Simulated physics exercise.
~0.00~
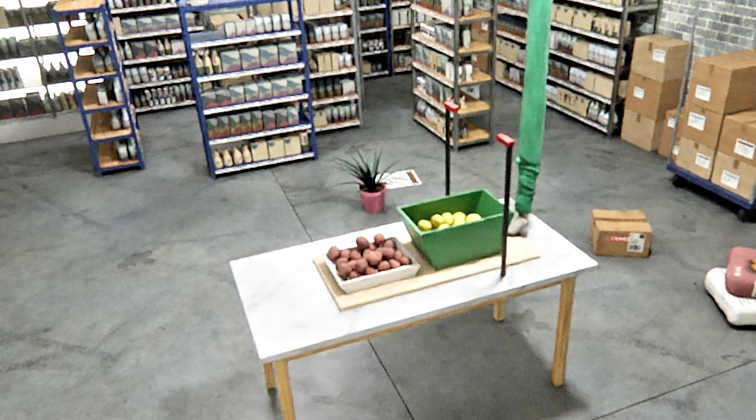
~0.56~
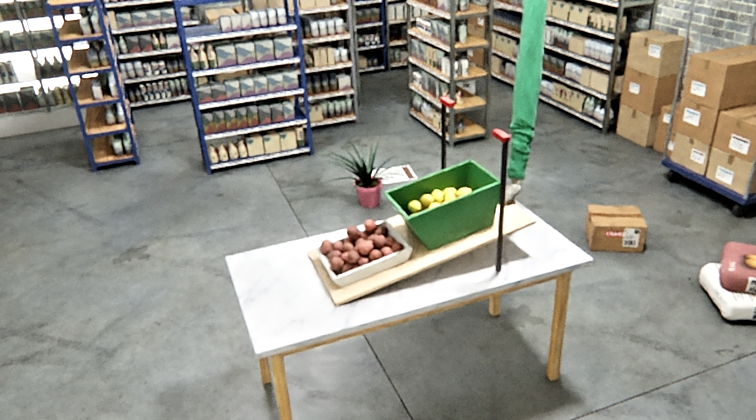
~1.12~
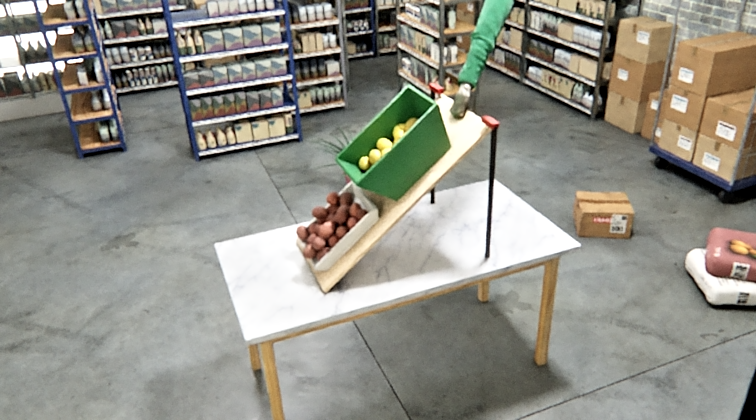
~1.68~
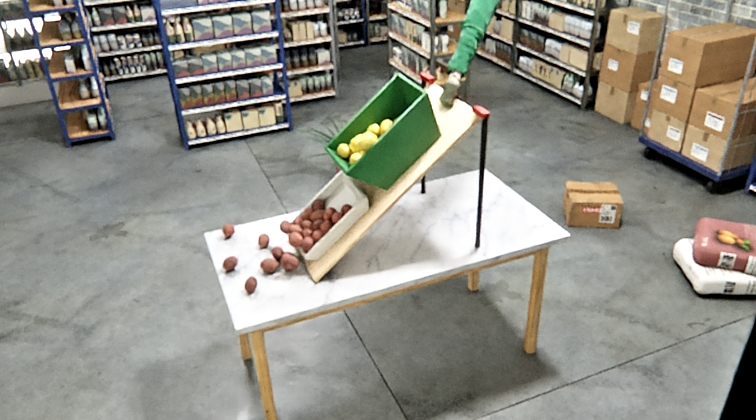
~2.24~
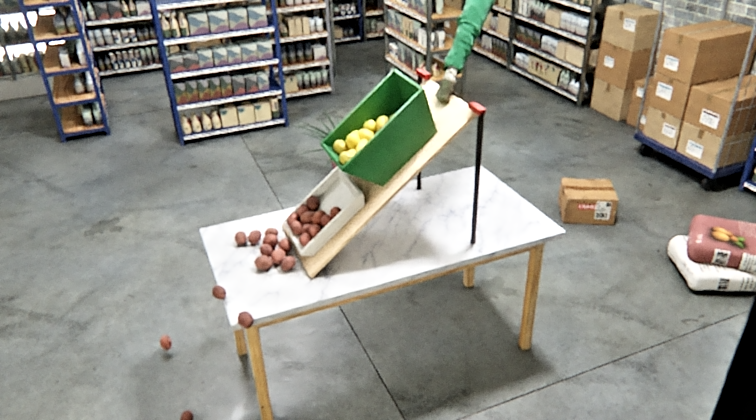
The clip opens on a marble-topped table in a storage room, where a board holds a white tray of red potatoes and, to its right, a green tray of yellow lemons. An arm in a green sleeve lifts the board's right end, gently at first and then steeply, until it rests up by the red-topped black stops. With the board held there, potatoes tumble over the white tray's low end and scatter leftward across the table. Some roll off the edge and drop toward the floor. At the end, several potatoes remain in the white tray, while the lemons all stay in the green one.
